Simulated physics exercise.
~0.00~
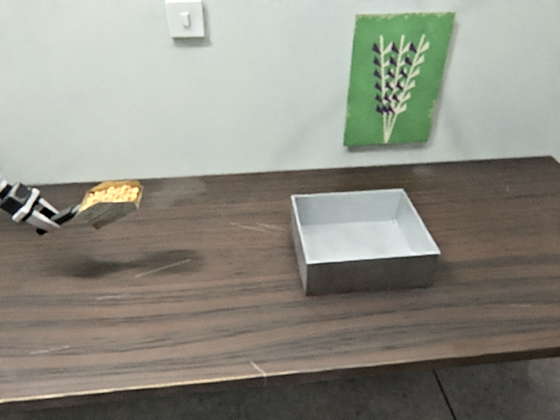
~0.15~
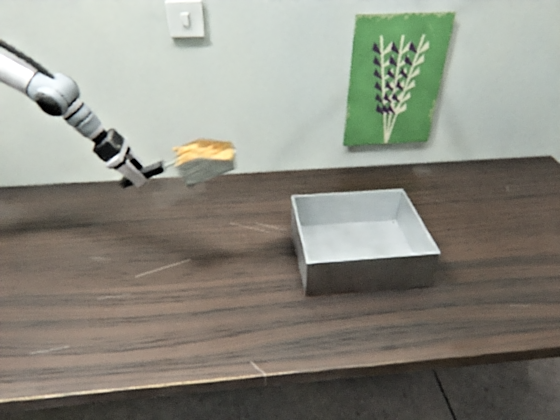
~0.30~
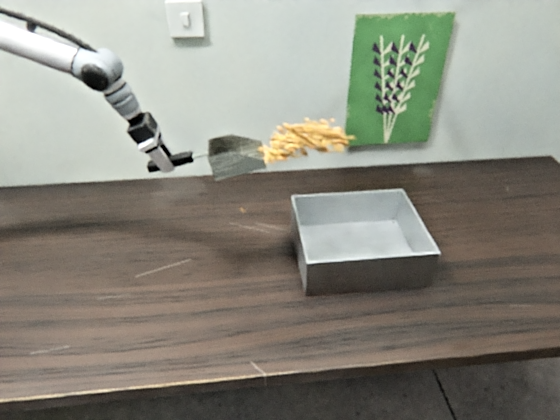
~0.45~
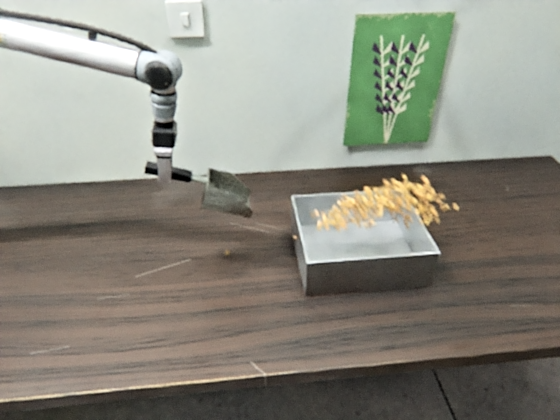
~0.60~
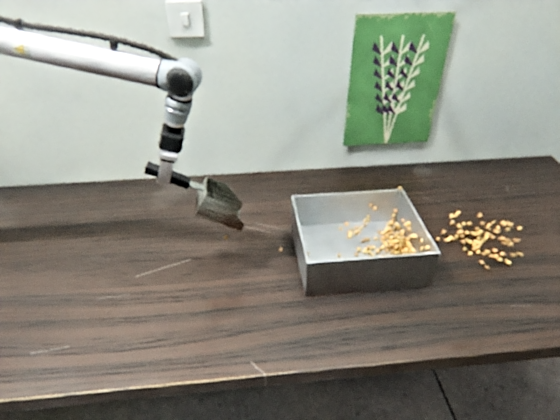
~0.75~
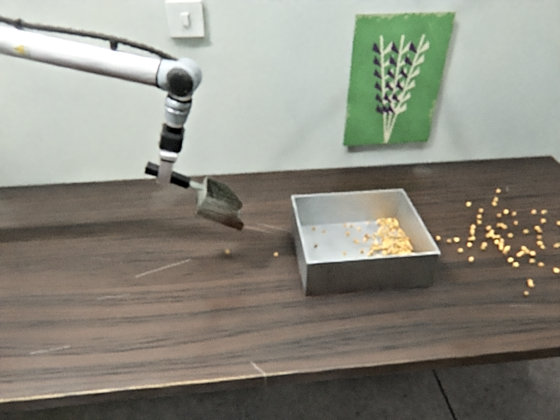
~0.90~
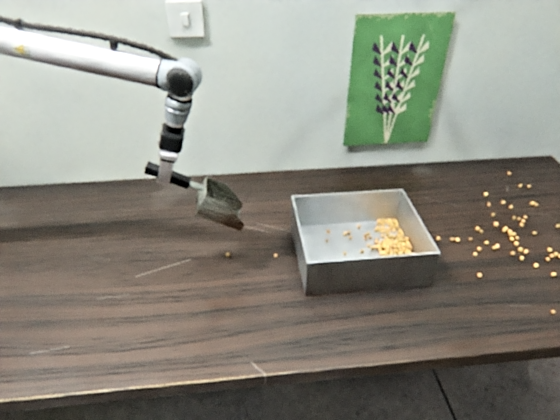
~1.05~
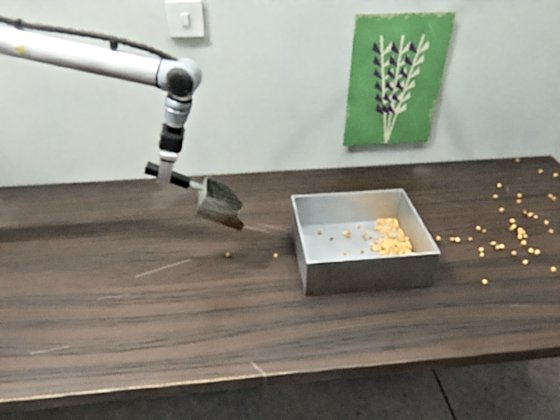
A silver robot arm reaches in from the left over a dark wooden table, holding a grey scoop heaped with small yellow-orange pieces, seen by a still camera from the front and slightly above. An open metal bin sits right of centre, and a green picture of a plant hangs on the pale wall behind. The arm swings the scoop right and upward, and the load flies out ahead of it. The scoop tips forward as the pieces sail over the bin. Most drop inside, while many overshoot and scatter across the table's right side. The arm holds still, its emptied scoop tilted down.
